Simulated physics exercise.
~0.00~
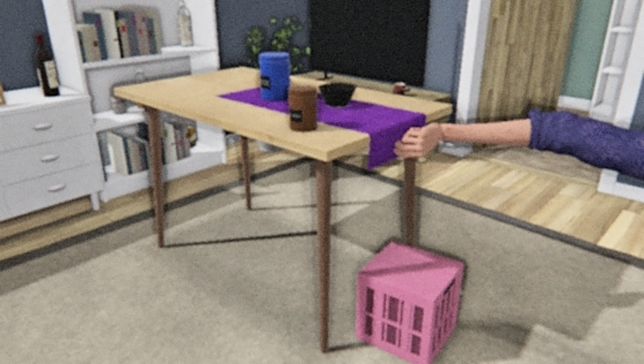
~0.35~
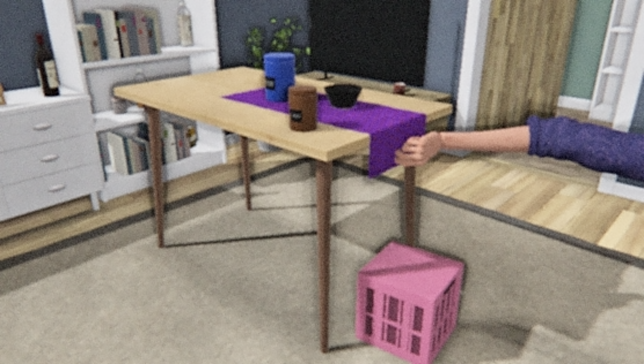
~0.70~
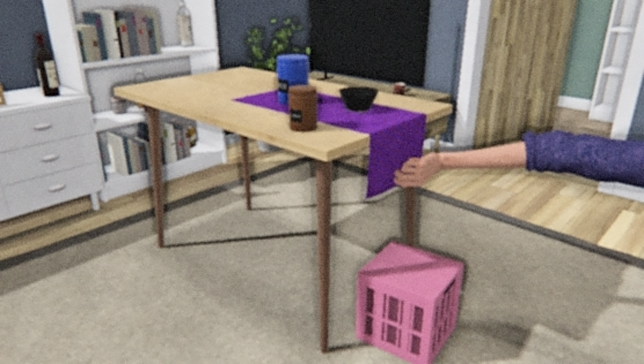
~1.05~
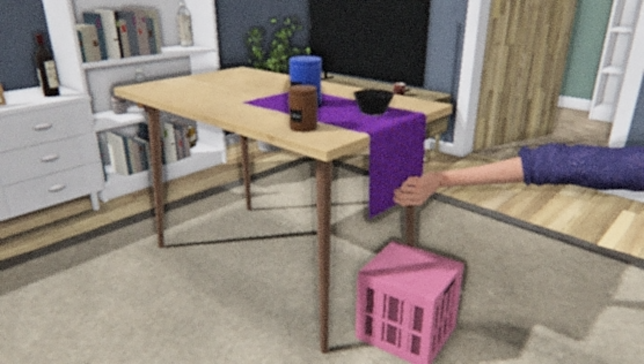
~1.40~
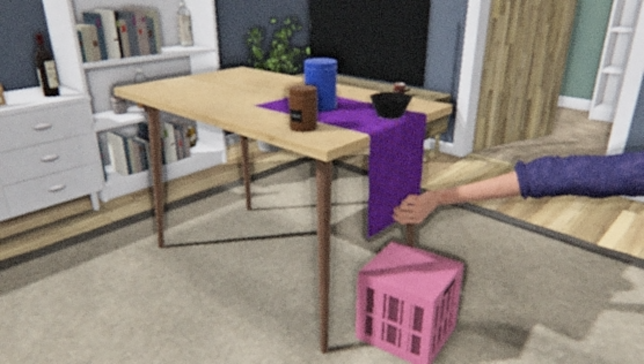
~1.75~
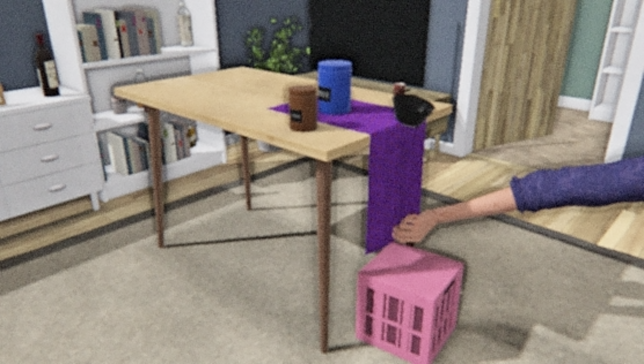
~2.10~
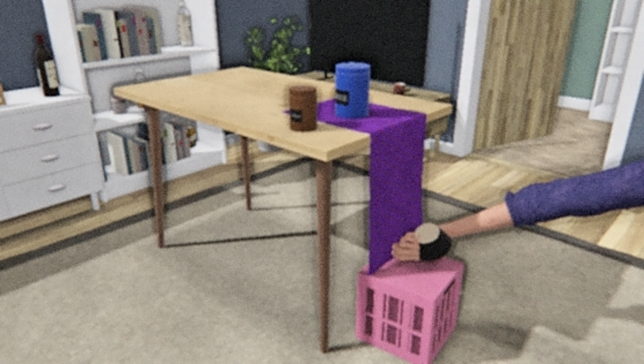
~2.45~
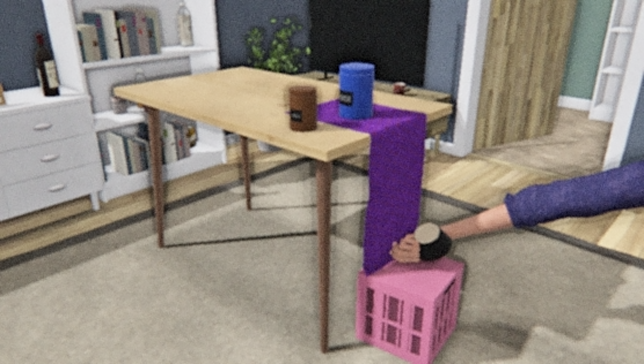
The clip shows a hand pulling a purple cloth down over a wooden table's end, carrying a blue canister and a black bowl rightward. The bowl drops off and ends by the hand as the hem reaches the pink crate, while the canister and still brown jar remain on top.
